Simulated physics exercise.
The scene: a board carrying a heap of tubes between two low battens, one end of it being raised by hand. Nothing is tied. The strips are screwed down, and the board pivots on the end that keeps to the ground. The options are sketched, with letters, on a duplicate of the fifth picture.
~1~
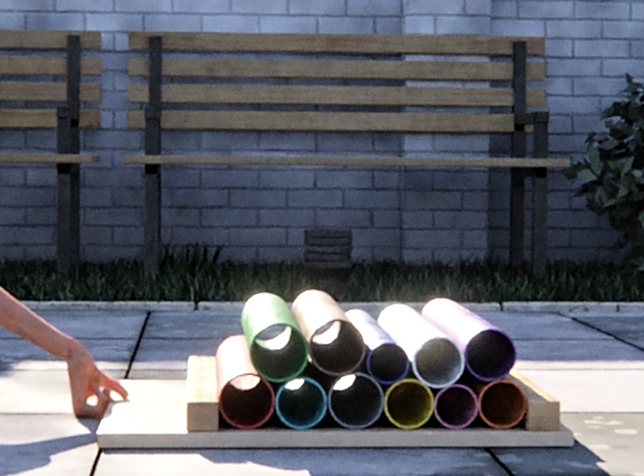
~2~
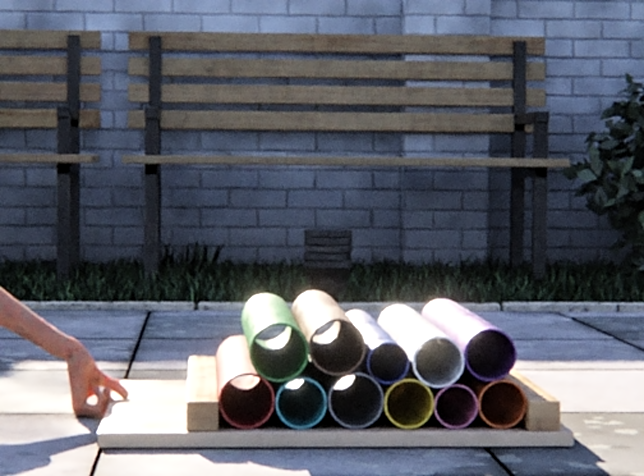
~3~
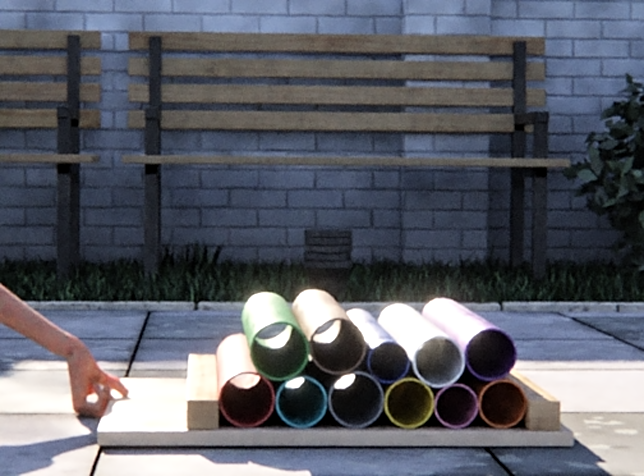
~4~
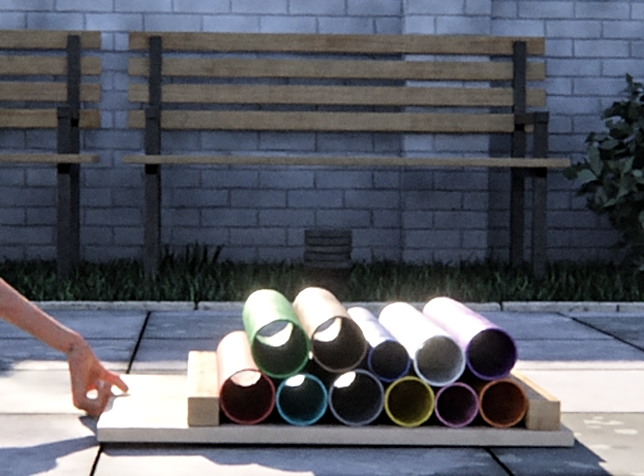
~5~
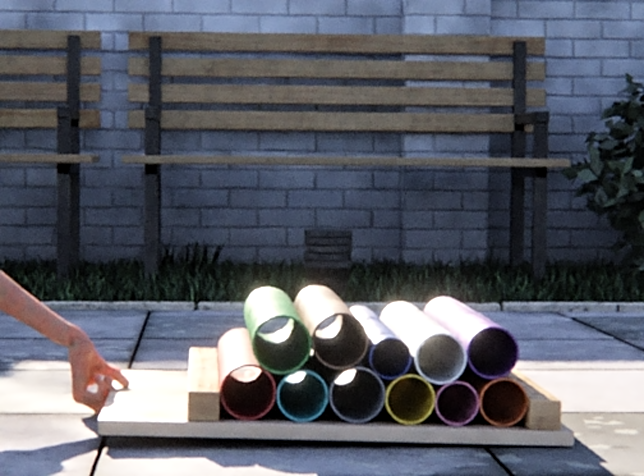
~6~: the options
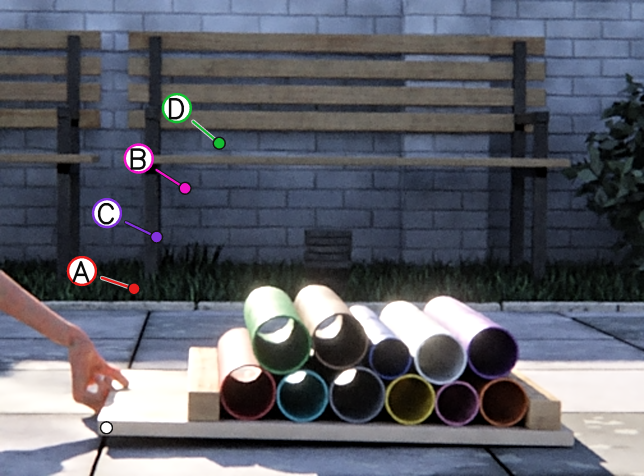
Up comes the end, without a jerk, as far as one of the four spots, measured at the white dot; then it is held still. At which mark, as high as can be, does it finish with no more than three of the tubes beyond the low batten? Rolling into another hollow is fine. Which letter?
Up to A.
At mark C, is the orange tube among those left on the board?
The orange tube: Yes.
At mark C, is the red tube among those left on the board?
Yes, with C.
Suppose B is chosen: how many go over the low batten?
It comes to five.
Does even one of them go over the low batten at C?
Yes, at C.
On the marked copy, A at (134, 289); B at (185, 188); C at (156, 237); D at (219, 143); the white dot at (107, 428).
Following A. Soon after the start, board at 14°.
Later, board at 19°.
In the end, board at 19°, one over the low batten (purple).
As for the rest, B five over the low batten; C five over the low batten; D five over the low batten.
